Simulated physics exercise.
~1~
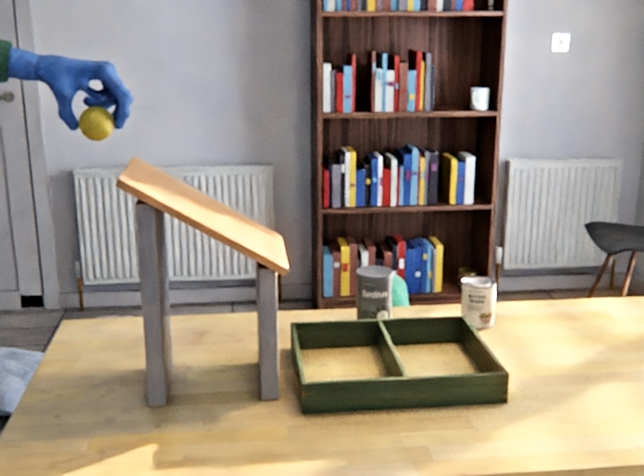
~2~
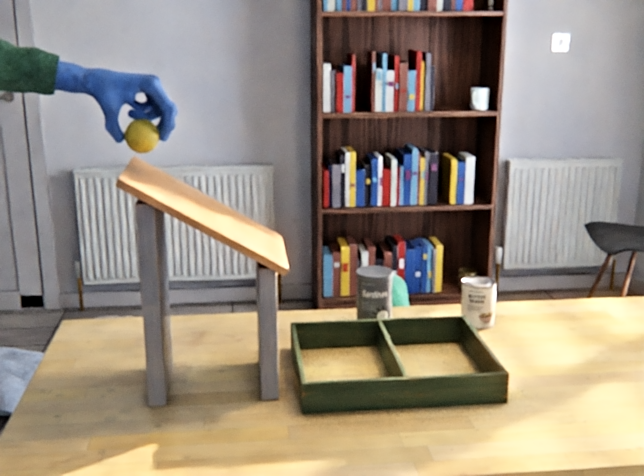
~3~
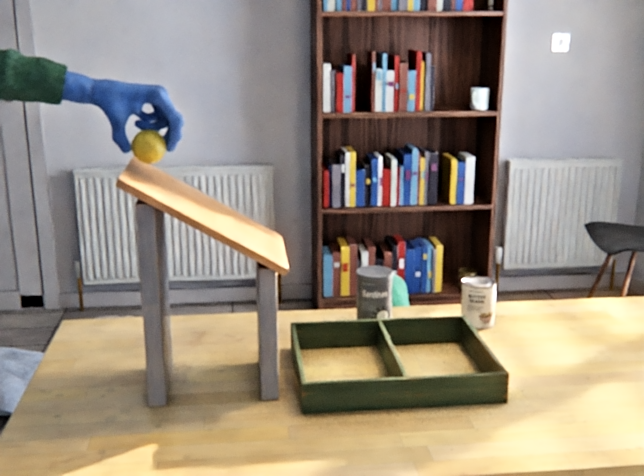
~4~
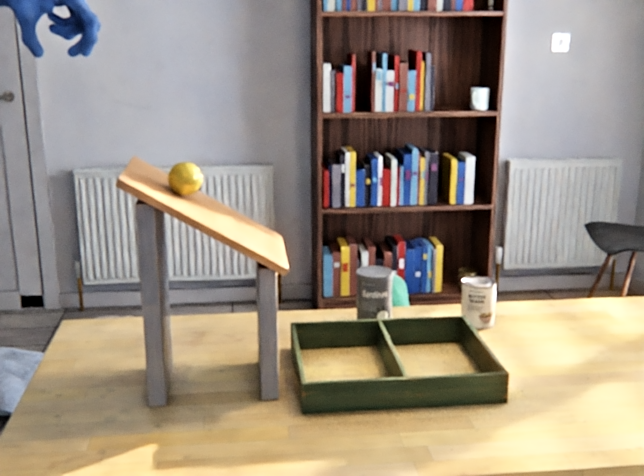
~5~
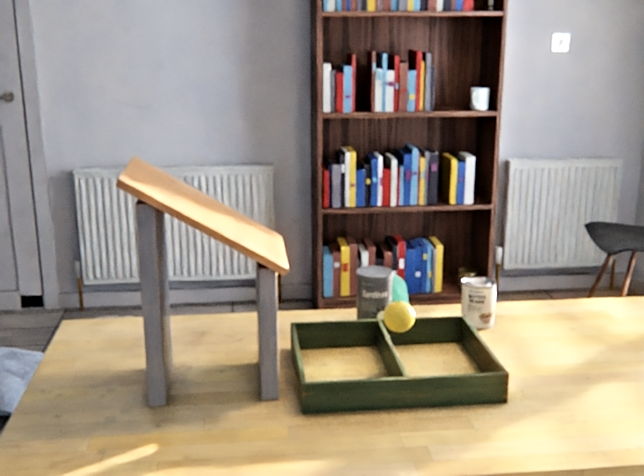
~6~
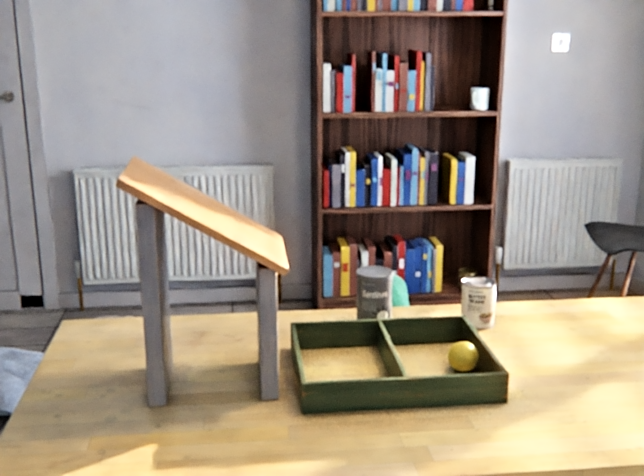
Blue-gloved hand releasing a yellow lemon onto a sloping wooden board, the lemon rolling down and landing in a green tray's farther bay.
